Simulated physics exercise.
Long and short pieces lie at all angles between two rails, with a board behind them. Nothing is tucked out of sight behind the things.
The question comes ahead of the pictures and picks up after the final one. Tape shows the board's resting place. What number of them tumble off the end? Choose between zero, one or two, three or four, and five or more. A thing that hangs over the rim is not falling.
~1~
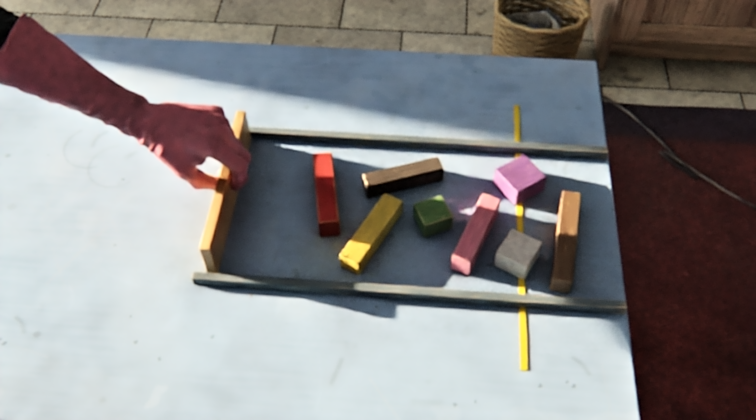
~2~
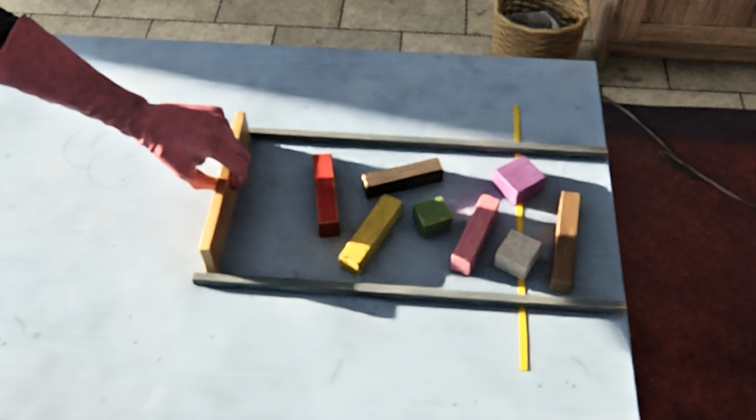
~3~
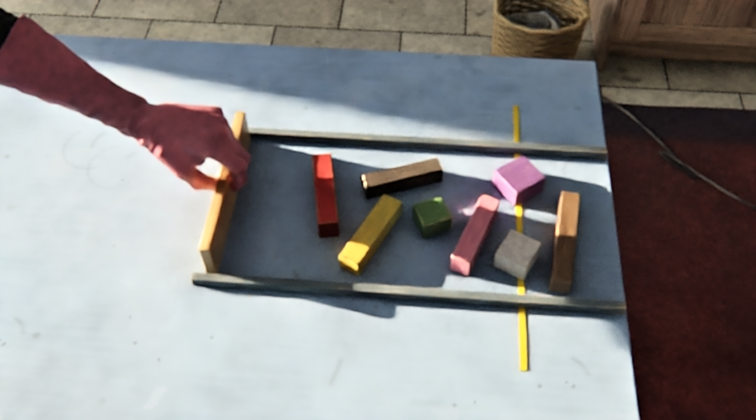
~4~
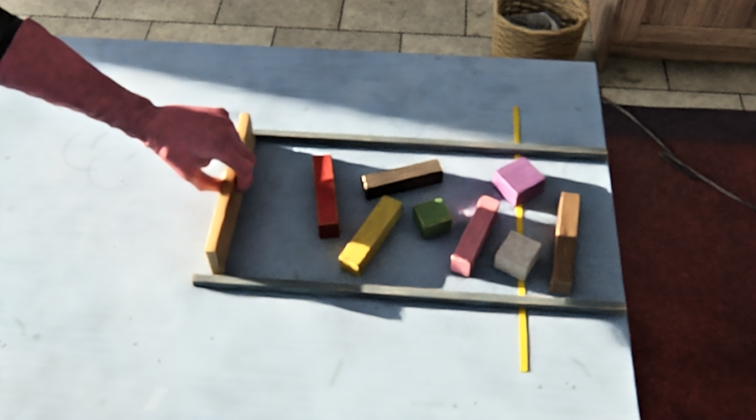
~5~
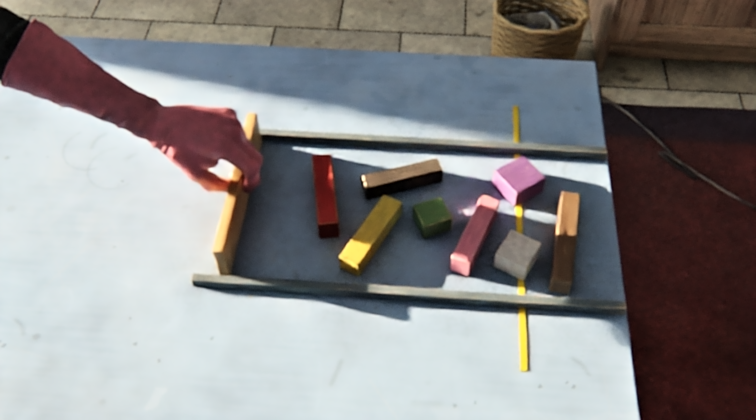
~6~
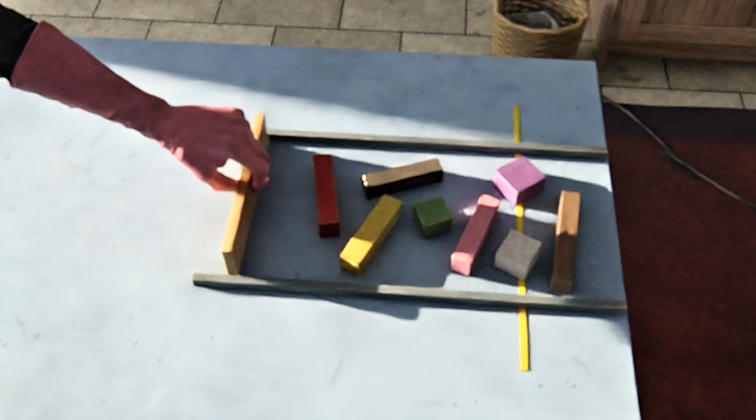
The count is one or two.
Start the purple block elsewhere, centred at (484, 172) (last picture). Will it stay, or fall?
Result: It does not come off.
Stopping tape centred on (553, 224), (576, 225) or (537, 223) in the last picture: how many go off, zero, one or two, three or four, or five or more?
Place one: Either three or four; place two: Five or more; place three: Either one or two.
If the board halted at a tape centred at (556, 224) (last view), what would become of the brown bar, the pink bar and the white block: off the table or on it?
Observed: Brown bar toppled; pink bar toppled; white block toppled.
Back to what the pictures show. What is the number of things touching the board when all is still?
The count is 1.
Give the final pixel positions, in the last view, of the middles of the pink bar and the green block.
Roughly (603, 246) for the first and roughly (579, 226) for the second.
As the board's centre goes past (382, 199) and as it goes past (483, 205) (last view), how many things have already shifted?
At the first place 4, at the second 8.
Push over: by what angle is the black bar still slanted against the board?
The angle is about 40 degrees.
Early on, none off yet; brown bar at rest near (566, 241); purple block at rest near (519, 180); white block at rest near (518, 255).
A while later, none off yet; brown bar travelled a little near (605, 246); purple block travelled about its own width near (553, 192); white block travelled about its own width near (568, 273).
Finally, the number that fall off is one or two; lost, brown bar.
